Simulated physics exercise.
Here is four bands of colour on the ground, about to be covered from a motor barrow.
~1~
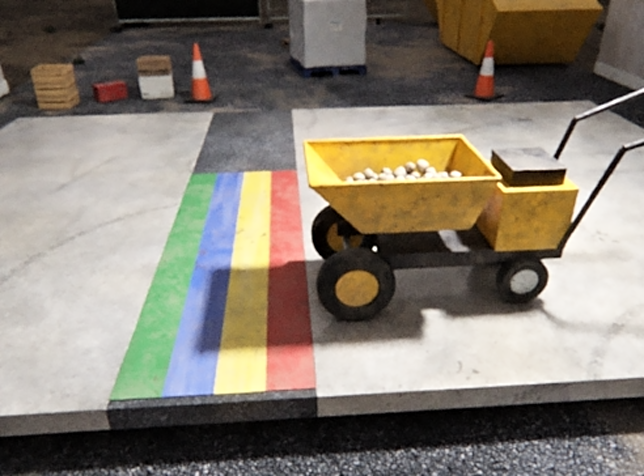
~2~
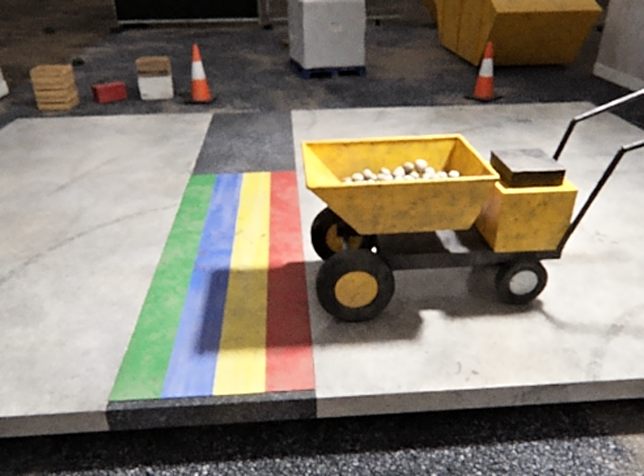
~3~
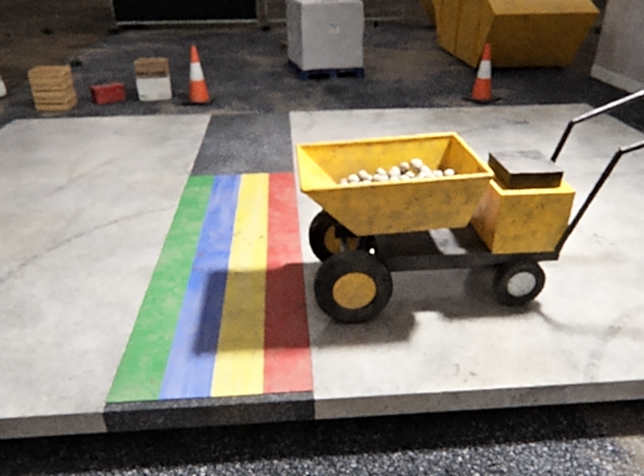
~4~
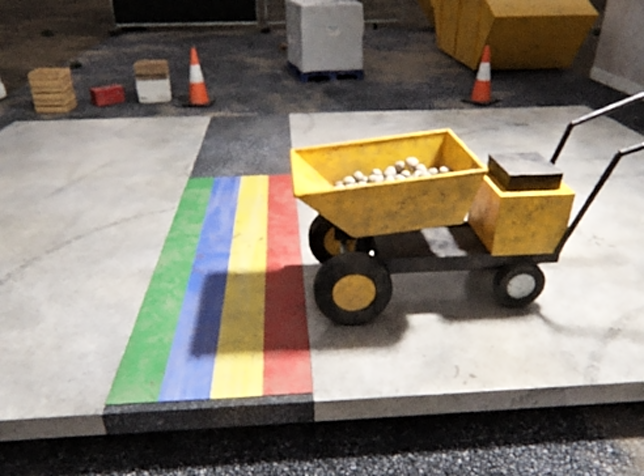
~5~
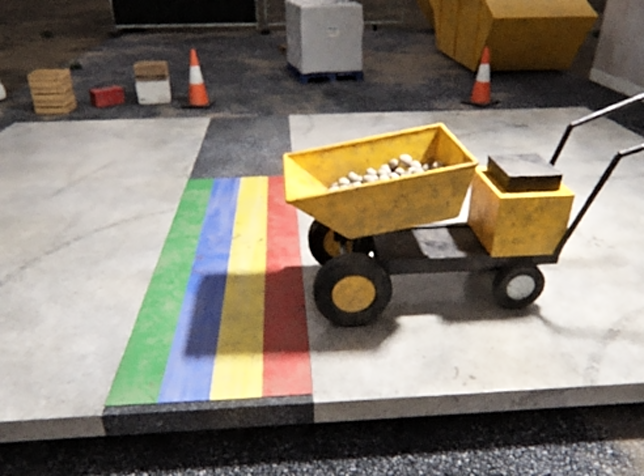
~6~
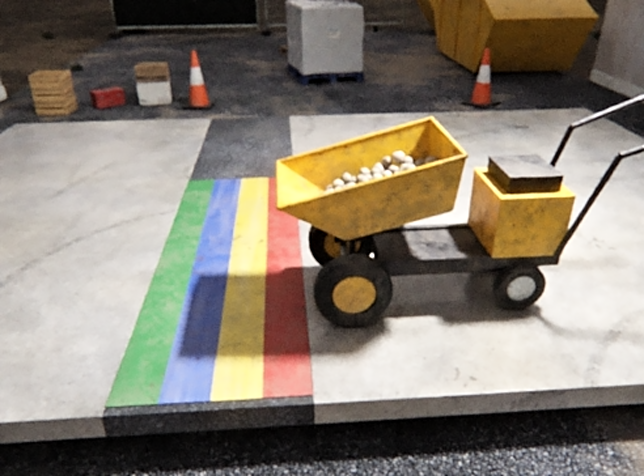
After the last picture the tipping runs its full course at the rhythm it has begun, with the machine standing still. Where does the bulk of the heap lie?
The heap favours the blue strip.
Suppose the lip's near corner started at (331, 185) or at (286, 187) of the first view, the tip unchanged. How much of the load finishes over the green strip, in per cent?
Near 10 % and 30 %.
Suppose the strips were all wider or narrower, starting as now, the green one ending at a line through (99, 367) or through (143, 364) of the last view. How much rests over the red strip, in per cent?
The first gives 0 %, the second 0 %.
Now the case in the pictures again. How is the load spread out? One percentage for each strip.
Red strip near 0; yellow strip near 10; blue strip near 40; green strip near 20.
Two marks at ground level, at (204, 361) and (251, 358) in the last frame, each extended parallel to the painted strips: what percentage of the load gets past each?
About 50 and 70 per cent.
Soon, skip tipped steeply; all in the skip.
A while on, skip tipped right over; most in the skip; a small part over the yellow strip; a small part over the blue strip.
Towards the end, skip tipped right over; about a quarter in the skip; a small part over the yellow strip; about a third over the blue strip; about a quarter over the green strip; a stray few off the paint.
Finally, skip tipped right over; about a quarter in the skip; none over the red strip; a small part over the yellow strip; about a third over the blue strip; about a quarter over the green strip; a stray few off the paint.
